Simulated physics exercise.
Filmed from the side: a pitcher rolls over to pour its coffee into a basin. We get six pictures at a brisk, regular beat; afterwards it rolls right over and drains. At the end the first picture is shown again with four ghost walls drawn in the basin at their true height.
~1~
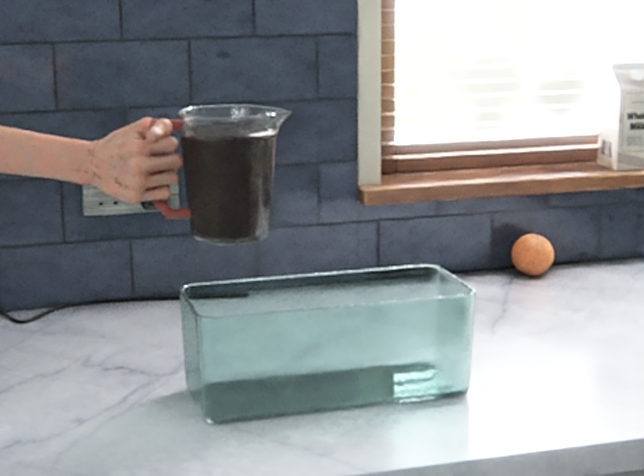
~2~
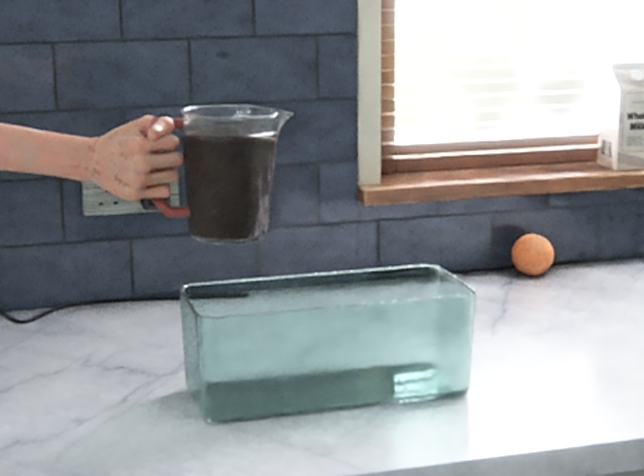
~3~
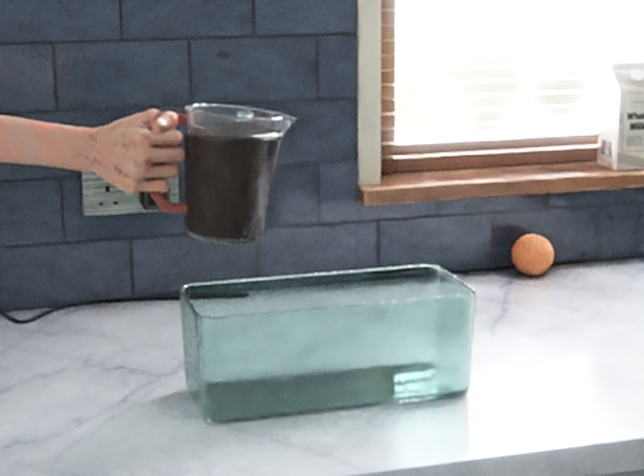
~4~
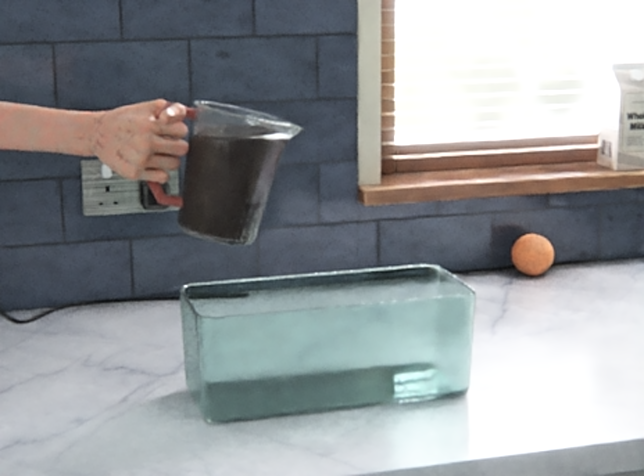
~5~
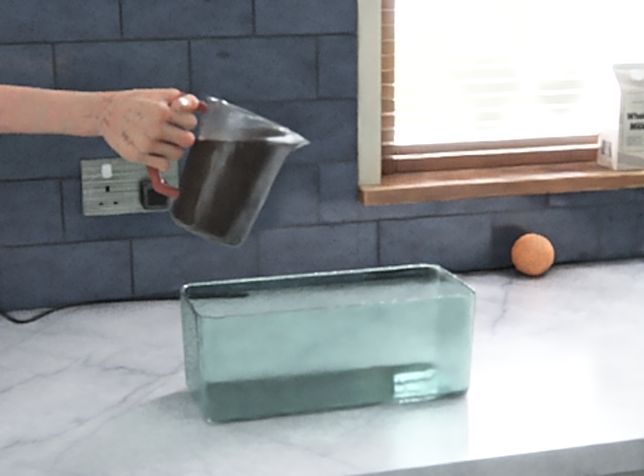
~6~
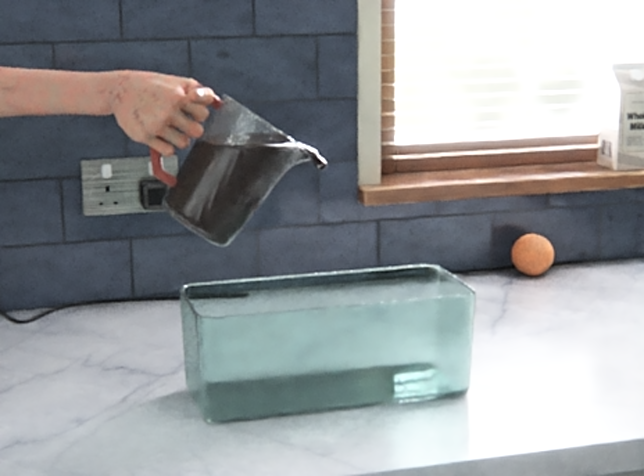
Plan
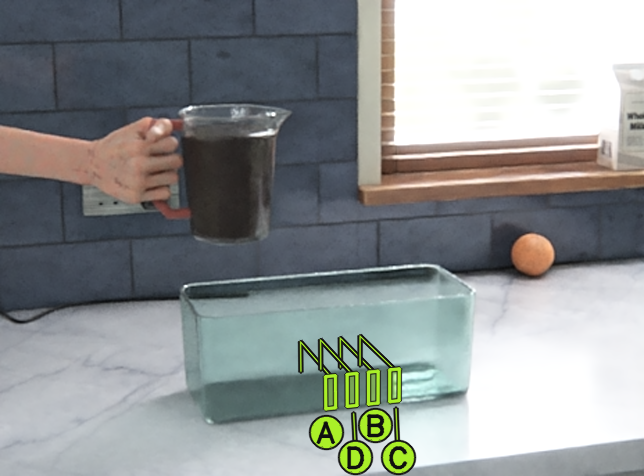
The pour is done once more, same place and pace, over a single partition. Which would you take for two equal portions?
Position B does it best.
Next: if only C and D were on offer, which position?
Position D.
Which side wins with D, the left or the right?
The right one.
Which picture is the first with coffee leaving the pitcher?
Picture 6.
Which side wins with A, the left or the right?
The right one.
In lime, A at (332, 415); B at (374, 410); C at (395, 408); D at (353, 413).
Choosing A, about 15 % ends left of the wall and 85 % right of it.
Choosing B, about 53 % ends left of the wall and 45 % right of it.
Choosing C, about 81 % ends left of the wall and 15 % right of it; 4 % is lost outside.
Choosing D, about 30 % ends left of the wall and 69 % right of it.
